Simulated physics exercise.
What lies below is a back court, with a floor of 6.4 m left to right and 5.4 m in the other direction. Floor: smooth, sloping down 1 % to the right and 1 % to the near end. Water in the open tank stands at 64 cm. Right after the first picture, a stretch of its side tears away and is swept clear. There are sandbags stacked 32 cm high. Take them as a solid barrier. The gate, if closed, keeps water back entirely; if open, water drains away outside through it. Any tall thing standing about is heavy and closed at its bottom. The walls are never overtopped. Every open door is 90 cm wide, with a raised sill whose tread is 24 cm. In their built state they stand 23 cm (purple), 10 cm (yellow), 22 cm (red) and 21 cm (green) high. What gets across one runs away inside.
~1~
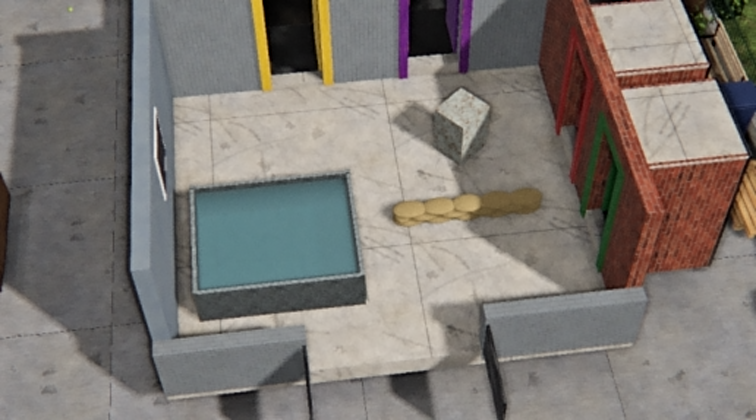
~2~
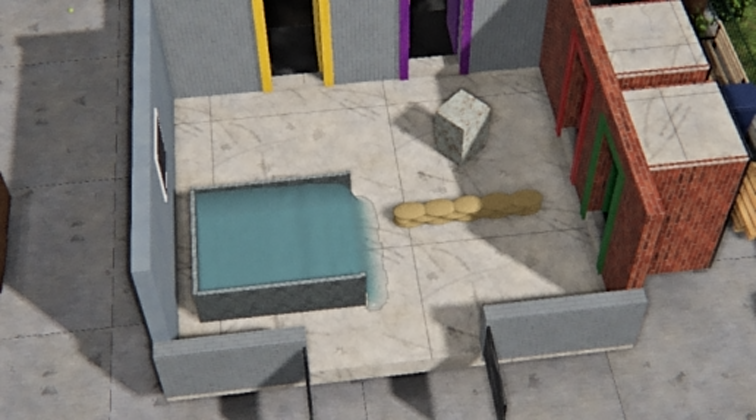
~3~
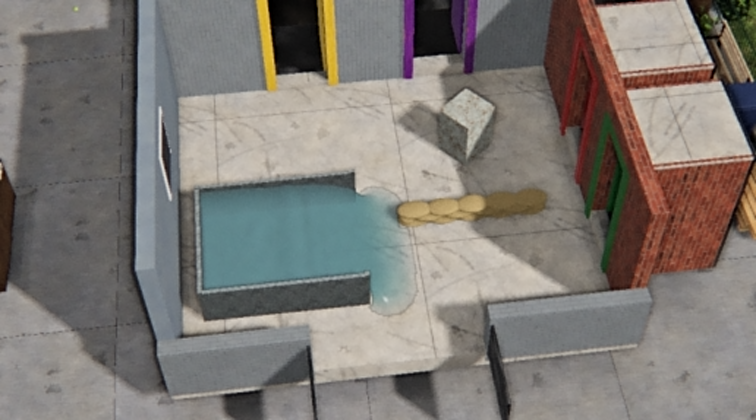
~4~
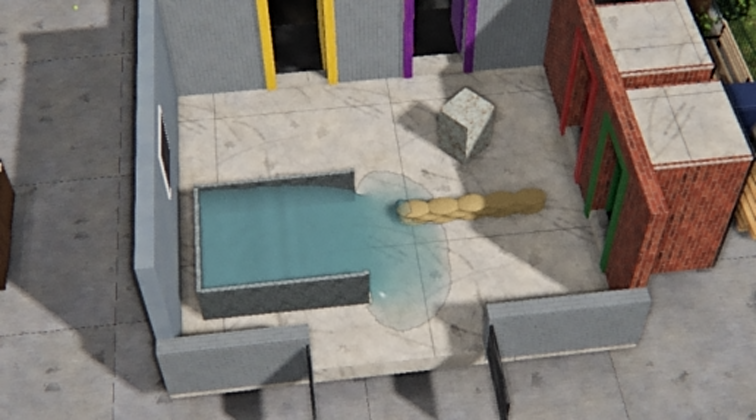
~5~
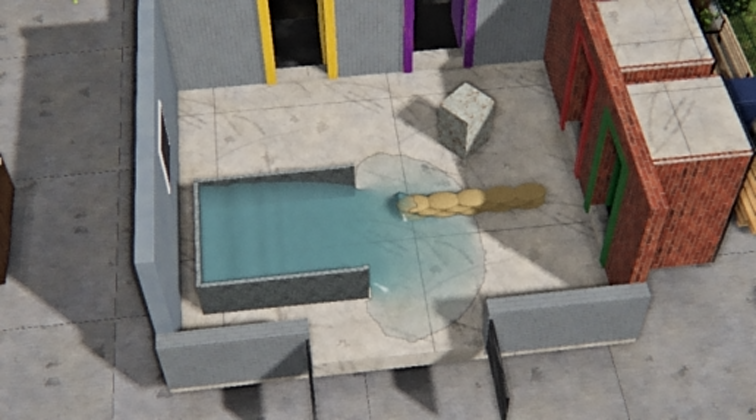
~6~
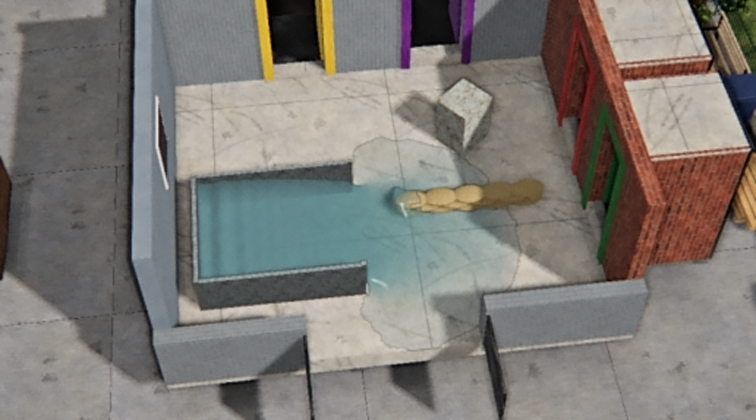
The clip shows a walled courtyard from above, where the right side of an open tank disappears and water pours out across the pale floor, spreading around the near end of a row of sandbags in a widening sheet.
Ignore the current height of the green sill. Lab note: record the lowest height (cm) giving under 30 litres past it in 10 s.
Lowest height: 30 cm.
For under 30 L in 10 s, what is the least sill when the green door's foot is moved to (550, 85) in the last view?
Roughly 14.5 cm, give or take.
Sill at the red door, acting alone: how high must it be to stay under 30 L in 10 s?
Red door - some 12.0 centimetres.
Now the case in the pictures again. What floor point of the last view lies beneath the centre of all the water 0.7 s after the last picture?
The water is centred around (346, 242) in the last picture's pixels.
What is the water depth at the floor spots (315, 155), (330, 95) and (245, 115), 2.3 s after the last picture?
Depths in order: 0 / 0 / 0 cm.
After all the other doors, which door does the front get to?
That would be the yellow door.
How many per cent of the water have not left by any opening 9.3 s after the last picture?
Roughly 70 percent of the water remains.
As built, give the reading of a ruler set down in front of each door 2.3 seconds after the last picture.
Depths in cm - purple: 13, yellow: 0, red: 15, green: 36.
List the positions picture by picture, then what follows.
Still water, 64 cm deep, in the open tank at (275, 233); the green door at (601, 200) is dry, in the first picture.
The front is at (381, 300), 0.3 m from the gap at (354, 242); 0.5 m2 of floor is wet, 64 cm left at the back, in the second picture.
The front is at (412, 287), 0.7 m from the gap at (359, 242); 1.4 m2 of floor is wet, 64 cm left at the back, in the third picture.
Water pours out at (358, 243) and has run 1.3 m, to (446, 282); about 11 cm deep outside, 64 cm at the back, in the fourth picture.
The gap is at (358, 238), the front 1.8 m out at (479, 264); the back of the open tank holds 63 cm, in the fifth picture.
The gap is at (355, 234), the front 2.4 m out at (514, 253); the back of the open tank holds 56 cm; the green door at (602, 192), 3.7 m from the gap, is still 1.3 m from the nearest water, in the sixth picture.
Then, 0.7 s after the last picture water covers 40 % of the floor, deepest (40 cm) near (387, 218); 34 cm at the green door, 4 litres in over its 21 cm sill.
Then, 2.3 s after the last picture water covers 55 % of the floor, deepest (36 cm) near (539, 322); 36 cm at the green door, 107 litres in over its 21 cm sill.
Then, 9.3 s after the last picture water covers 85 % of the floor, deepest (12 cm) near (246, 186); 10 cm at the green door, 158 litres in over its 21 cm sill.
At the green door as built, the water peaked near 39 cm, 1.9 s after the last picture.
With a sill of 25.5 cm, 79 litres would have come in within the 10 s; with 34 cm, 9 litres. So under 30 litres takes about 30 cm.
